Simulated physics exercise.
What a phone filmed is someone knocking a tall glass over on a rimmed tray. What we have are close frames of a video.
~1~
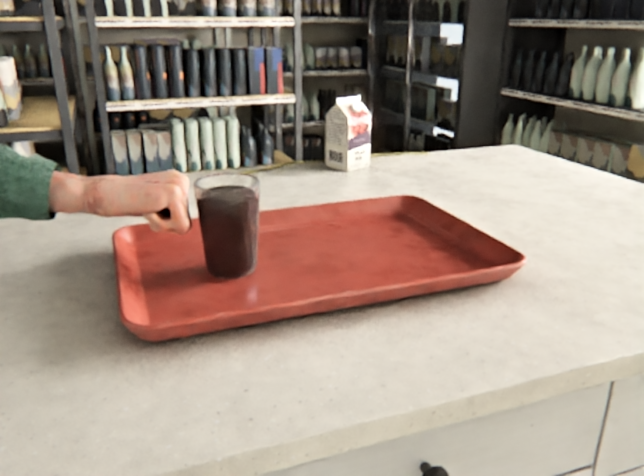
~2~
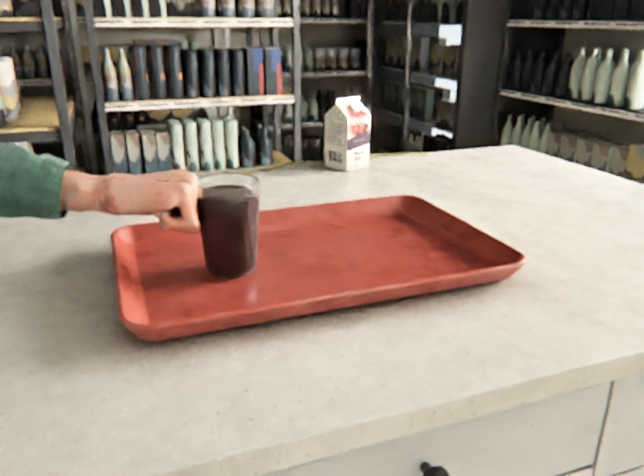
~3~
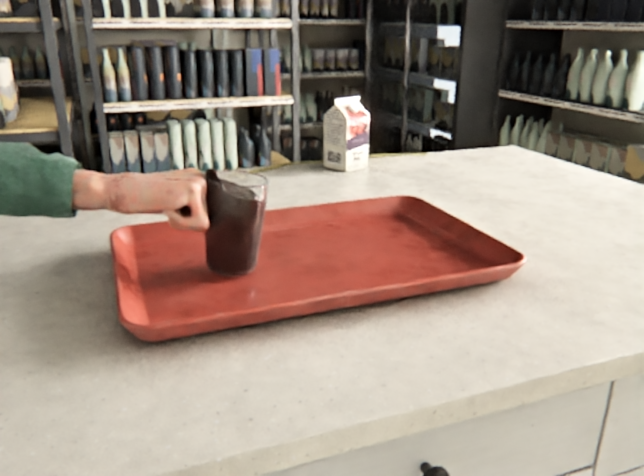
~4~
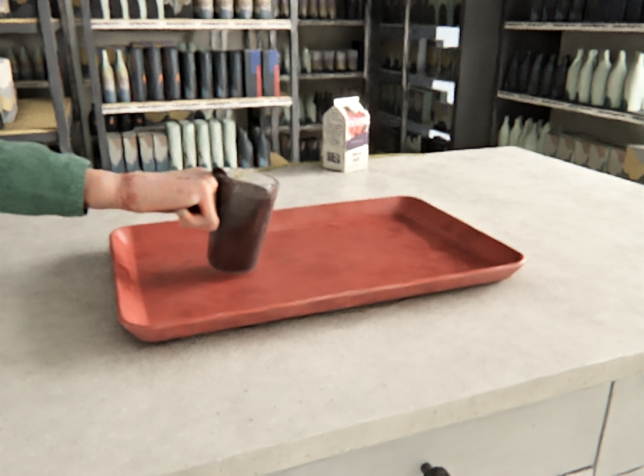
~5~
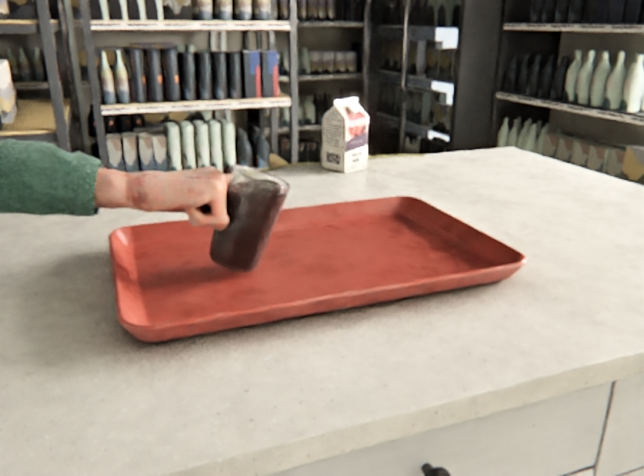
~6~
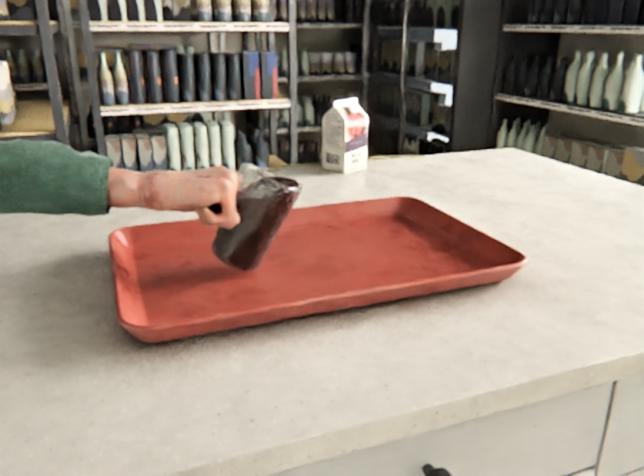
On a pale counter in front of shelves of bottles, a hand in a green sleeve held a tall glass of dark drink upright on a red tray, then steadily tilted it to the right.
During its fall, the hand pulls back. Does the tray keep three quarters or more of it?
Basically, the tray catches less than three quarters of it.
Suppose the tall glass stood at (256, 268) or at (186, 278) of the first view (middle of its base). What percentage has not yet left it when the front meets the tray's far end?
Around 55 per cent first, then around 40 per cent.
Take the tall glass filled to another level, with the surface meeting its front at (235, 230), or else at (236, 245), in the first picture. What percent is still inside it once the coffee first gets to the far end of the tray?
50 % and 40 %.
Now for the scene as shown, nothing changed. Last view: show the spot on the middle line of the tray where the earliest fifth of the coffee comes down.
Touchdown, mid-line: Approx. (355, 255).
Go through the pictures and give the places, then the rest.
In the first picture, it leans 0°; its right rim is at (257, 181); the coffee meets the walls at (198, 194) and (254, 189); the tray's far rim is at (465, 223); the tray is clear ahead.
In the second picture, it leans 0°; its right rim is at (257, 180); the coffee meets the walls at (198, 193) and (253, 189).
In the third picture, it leans 6°; its right rim is at (266, 180); the coffee meets the walls at (207, 177) and (261, 192); 1 per cent is over the edge.
In the fourth picture, it leans 13°; its right rim is at (277, 182); the coffee meets the walls at (219, 172) and (270, 190).
In the fifth picture, it leans 20°; its right rim is at (287, 185); the coffee meets the walls at (227, 188) and (283, 182).
In the sixth picture, it leans 27°; its right rim is at (297, 189); the coffee meets the walls at (229, 202) and (290, 182); 2 per cent is over the edge.
A moment on, the tall glass is falling and 94 per cent is in the glass, 4 on the tray and 1 above or beyond its rim.
Next, the tall glass lies on its side and 56 per cent is in the glass, 43 on the tray and 0 above or beyond its rim.
Then the tall glass lies on its side and 32 per cent is in the glass, 49 on the tray and 19 above or beyond its rim.
Later the tall glass lies on its side and 16 per cent is in the glass, 51 on the tray and 33 above or beyond its rim.
In the end 67 per cent is held by tray and glass, 33 is off the tray.
